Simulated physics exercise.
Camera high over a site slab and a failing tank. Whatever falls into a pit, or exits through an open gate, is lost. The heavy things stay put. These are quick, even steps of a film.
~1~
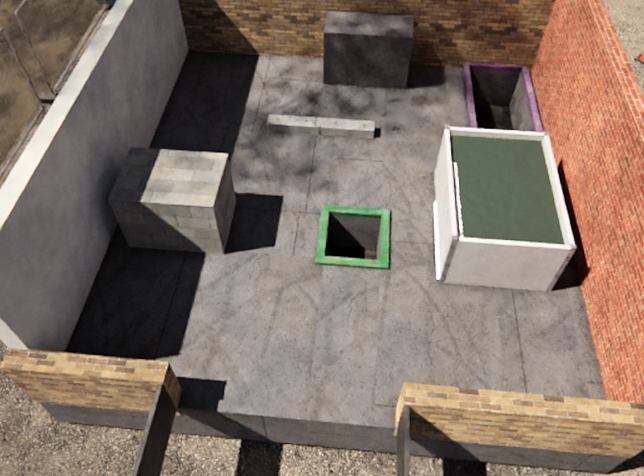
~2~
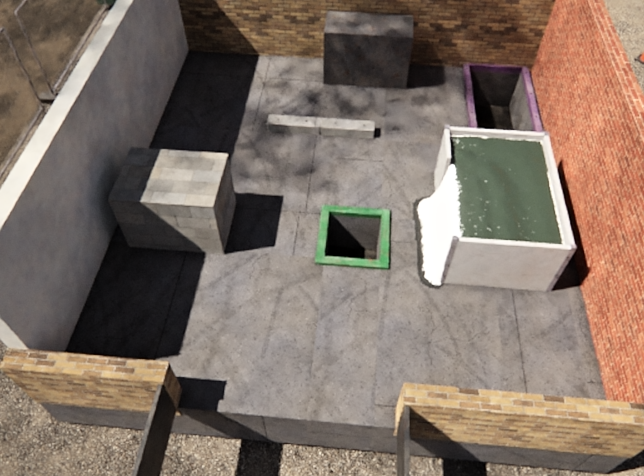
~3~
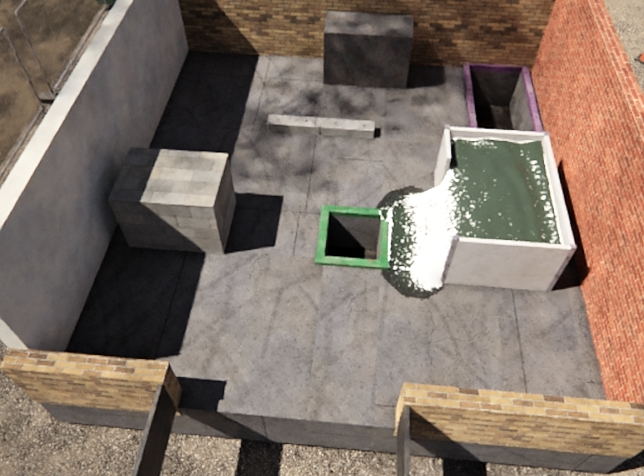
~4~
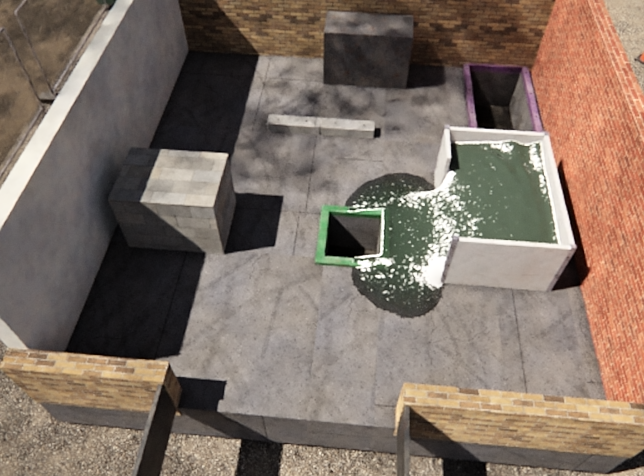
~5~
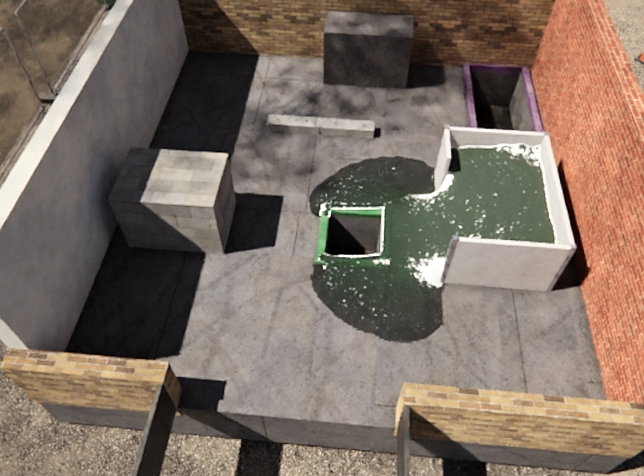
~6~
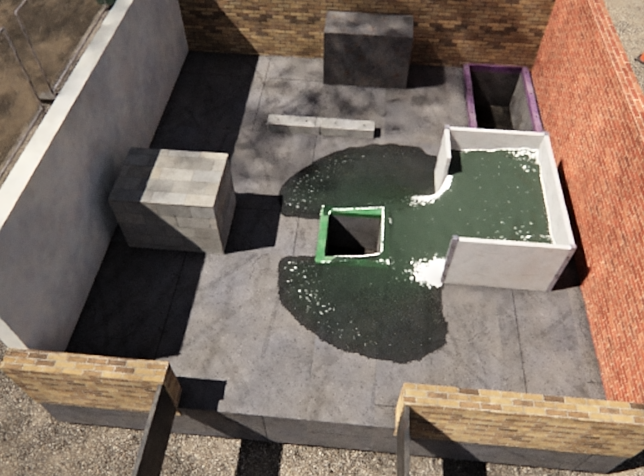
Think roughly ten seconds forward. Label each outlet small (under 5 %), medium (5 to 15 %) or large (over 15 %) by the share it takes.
Labels: Gate: Large, green pit: Large, purple pit: Small.
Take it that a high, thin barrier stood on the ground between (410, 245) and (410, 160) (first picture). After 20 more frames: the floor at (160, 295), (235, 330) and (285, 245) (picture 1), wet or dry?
Result, listed order: Spot 1 reached by the flood, spot 2 reached by the flood, spot 3 kept clear of the flood.
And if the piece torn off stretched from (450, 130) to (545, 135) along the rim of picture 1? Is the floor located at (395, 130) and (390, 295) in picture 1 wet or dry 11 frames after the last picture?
The first ends up soaked, the second ends up unsoaked.
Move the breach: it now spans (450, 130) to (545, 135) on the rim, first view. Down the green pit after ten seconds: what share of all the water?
About 0 percent ends up in the green pit, by my reckoning.
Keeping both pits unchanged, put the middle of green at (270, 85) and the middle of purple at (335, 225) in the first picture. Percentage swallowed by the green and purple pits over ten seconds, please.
The green pit takes 0 per cent, and the purple pit takes 55 per cent.
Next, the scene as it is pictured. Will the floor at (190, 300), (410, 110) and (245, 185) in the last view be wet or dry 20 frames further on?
Drenched; left dry; drenched.
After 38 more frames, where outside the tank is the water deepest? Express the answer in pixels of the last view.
I'd put it around (395, 251).
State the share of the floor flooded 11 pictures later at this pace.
50 %, roughly.
A moment on, water covers 40 % of the floor; the gate 0 %, the green pit 21 %, the purple pit 0 %.
Next, water covers 50 % of the floor; the gate 4 %, the green pit 30 %, the purple pit 0 %.
Then, water covers 50 % of the floor; the gate 9 %, the green pit 36 %, the purple pit 0 %.
Later, water covers 65 % of the floor; the gate 14 %, the green pit 39 %, the purple pit 0 %.
In the end, water covers 85 % of the floor; the gate 20 %, the green pit 39 %, the purple pit 0 %.
